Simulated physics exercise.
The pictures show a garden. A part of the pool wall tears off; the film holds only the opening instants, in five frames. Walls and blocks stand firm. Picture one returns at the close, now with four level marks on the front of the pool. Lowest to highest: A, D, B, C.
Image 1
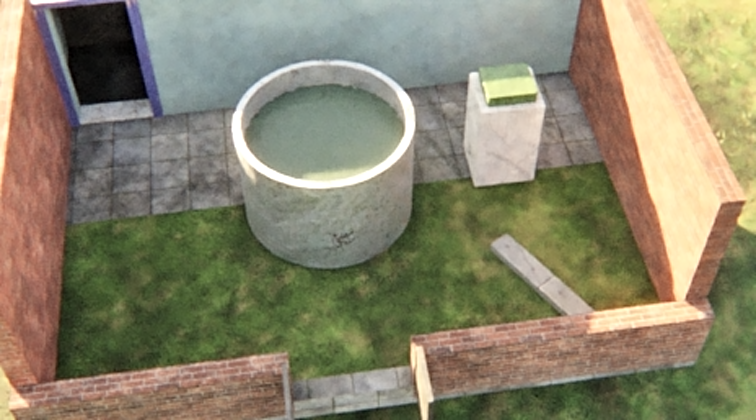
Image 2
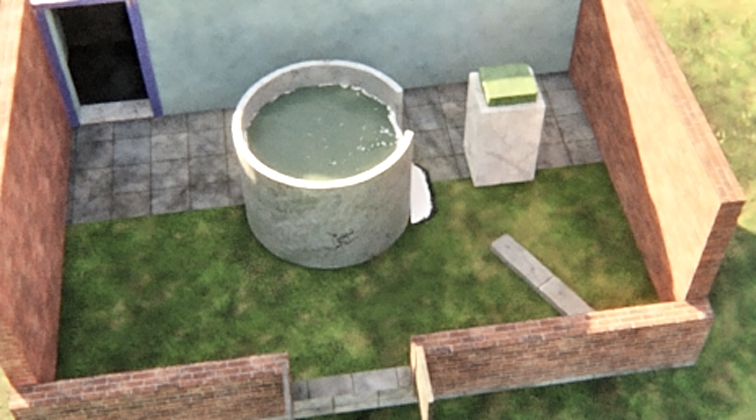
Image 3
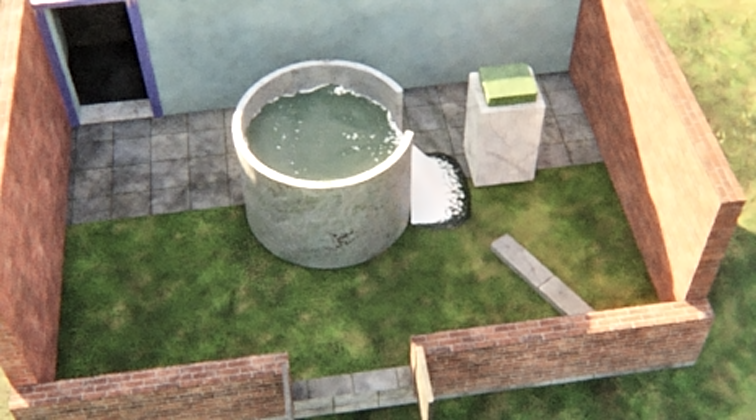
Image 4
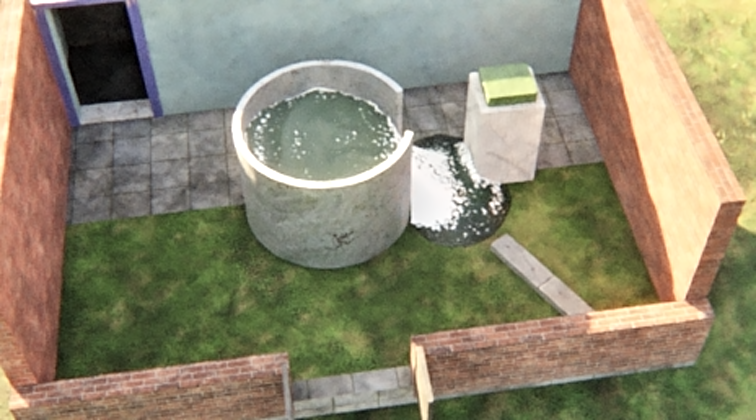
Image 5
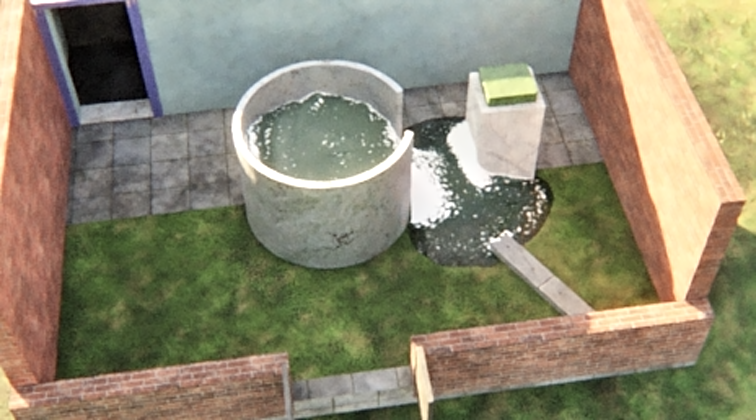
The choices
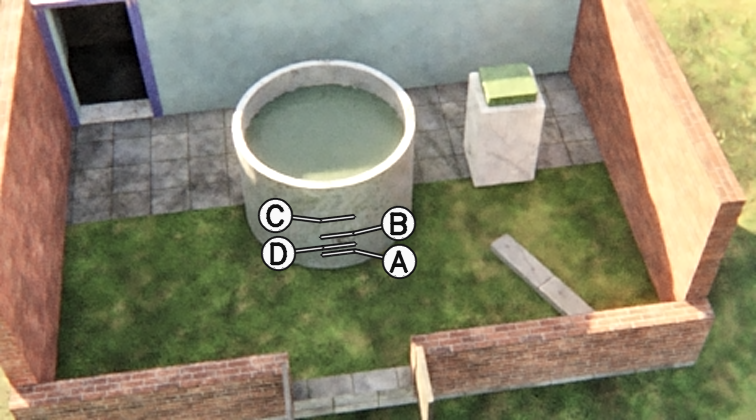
In a walled garden, a round stone pool of still green water stands on the grass near a pale block. A gap opens in the pool's right side and white, foaming water pours out onto the lawn, then spreads in a dark sheet around the block's base and reaches the low slab.
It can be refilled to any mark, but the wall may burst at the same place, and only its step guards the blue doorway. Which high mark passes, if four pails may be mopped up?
That is mark C.
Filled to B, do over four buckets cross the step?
No.
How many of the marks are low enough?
All of them.
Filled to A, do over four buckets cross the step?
No.
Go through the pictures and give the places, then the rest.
The first frame shows water in the pool at rest, its middle at (325, 139); foot of the blue doorway at (118, 120); open gate at (349, 341).
The second frame shows front seen at (414, 220), 1 % of the ground wet.
The third frame shows front seen at (453, 164), 3 % of the ground wet.
The fourth frame shows front seen at (504, 197), 6 % of the ground wet.
The fifth frame shows front seen at (547, 200), 10 % of the ground wet.
On the marked copy, A at (338, 252); B at (337, 235); C at (336, 218); D at (338, 245); from the bottom up A, D, B, C.
For mark A, nothing gets over.
For mark B, nothing gets over.
For mark C, a bucket or two gets in.
For mark D, nothing gets over.
